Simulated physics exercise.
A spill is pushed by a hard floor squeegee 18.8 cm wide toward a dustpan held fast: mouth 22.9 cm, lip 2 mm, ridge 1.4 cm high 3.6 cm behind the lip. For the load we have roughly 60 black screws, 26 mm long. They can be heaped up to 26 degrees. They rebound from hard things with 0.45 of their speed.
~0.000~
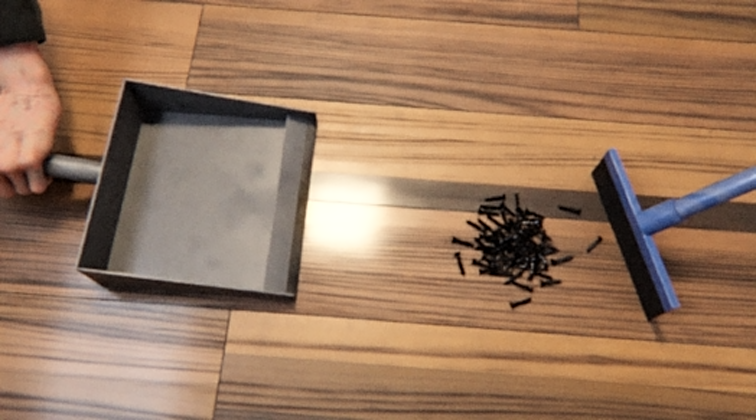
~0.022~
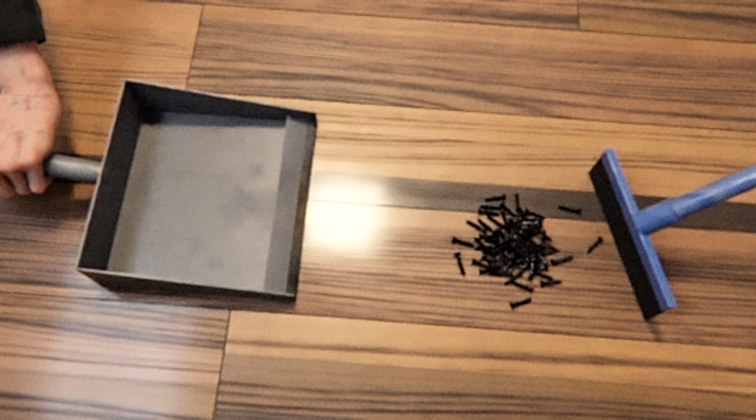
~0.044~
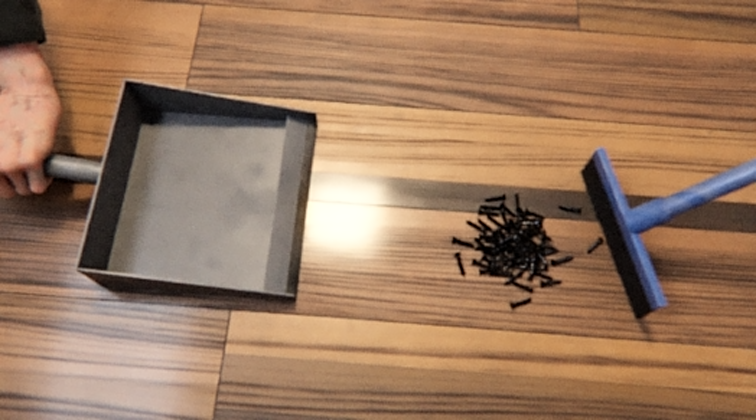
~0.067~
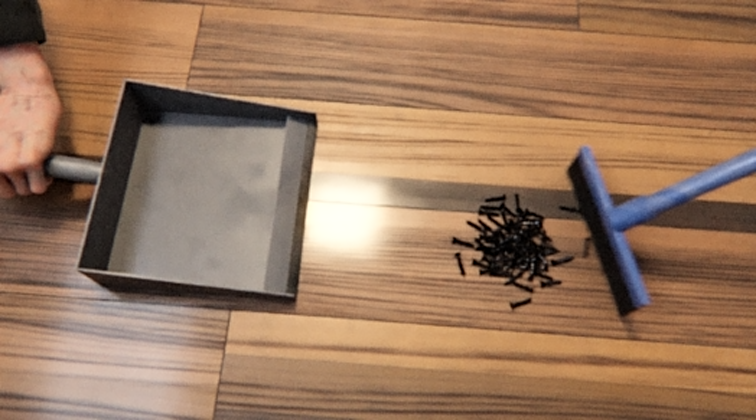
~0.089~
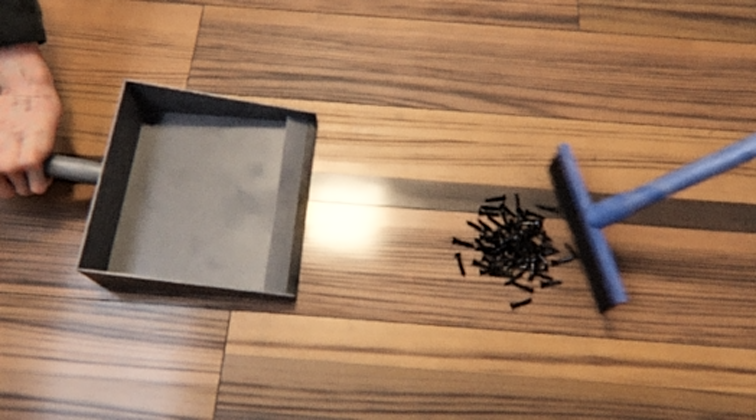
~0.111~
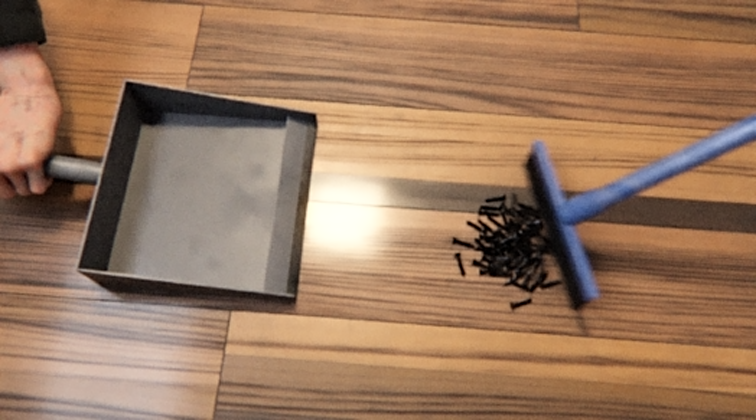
In this clip, a hand holds a gray dustpan still at left on a wood-patterned floor while a blue squeegee with a black blade slides left from the right, reaching a pile of small black screws and pushing into its right edge.
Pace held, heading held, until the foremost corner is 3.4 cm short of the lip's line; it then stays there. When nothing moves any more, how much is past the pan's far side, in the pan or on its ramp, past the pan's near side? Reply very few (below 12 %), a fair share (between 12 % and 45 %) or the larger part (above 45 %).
Past the pan's far side - very few; in the pan or on its ramp - a fair share; past the pan's near side - a fair share.
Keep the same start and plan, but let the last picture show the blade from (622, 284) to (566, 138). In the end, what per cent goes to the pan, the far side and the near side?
Per cent by place - pan 0, far side 0, near side 5.
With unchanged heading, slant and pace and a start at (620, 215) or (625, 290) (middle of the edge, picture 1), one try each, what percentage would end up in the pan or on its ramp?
Around 25 percent, then around 30 percent.
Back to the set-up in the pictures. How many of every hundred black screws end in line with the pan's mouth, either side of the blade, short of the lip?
I'd say close to 30 per cent of them.
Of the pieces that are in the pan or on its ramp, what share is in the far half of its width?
Roughly 30 per cent.
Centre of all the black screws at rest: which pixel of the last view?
Approximately (294, 259) in the last picture.
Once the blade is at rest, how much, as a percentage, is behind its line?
Some 0 percent of it.
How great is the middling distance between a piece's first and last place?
I'd put it near 28 cm.
Then, at 0.21 s, middle of the blade 15 cm from the lip; 0 % over the lip, far side 0 %, near side 5 %.
After 0.27 s, middle of the blade 8 cm from the lip; 0 % over the lip, far side 0 %, near side 20 %.
After 0.48 s, middle of the blade 6 cm from the lip; 40 % over the lip, far side 0 %, near side 35 %.
At rest (1.9 s), far side 0 %, pan 35 %, near side 35 %, in front of the lip or behind the blade 30 %.
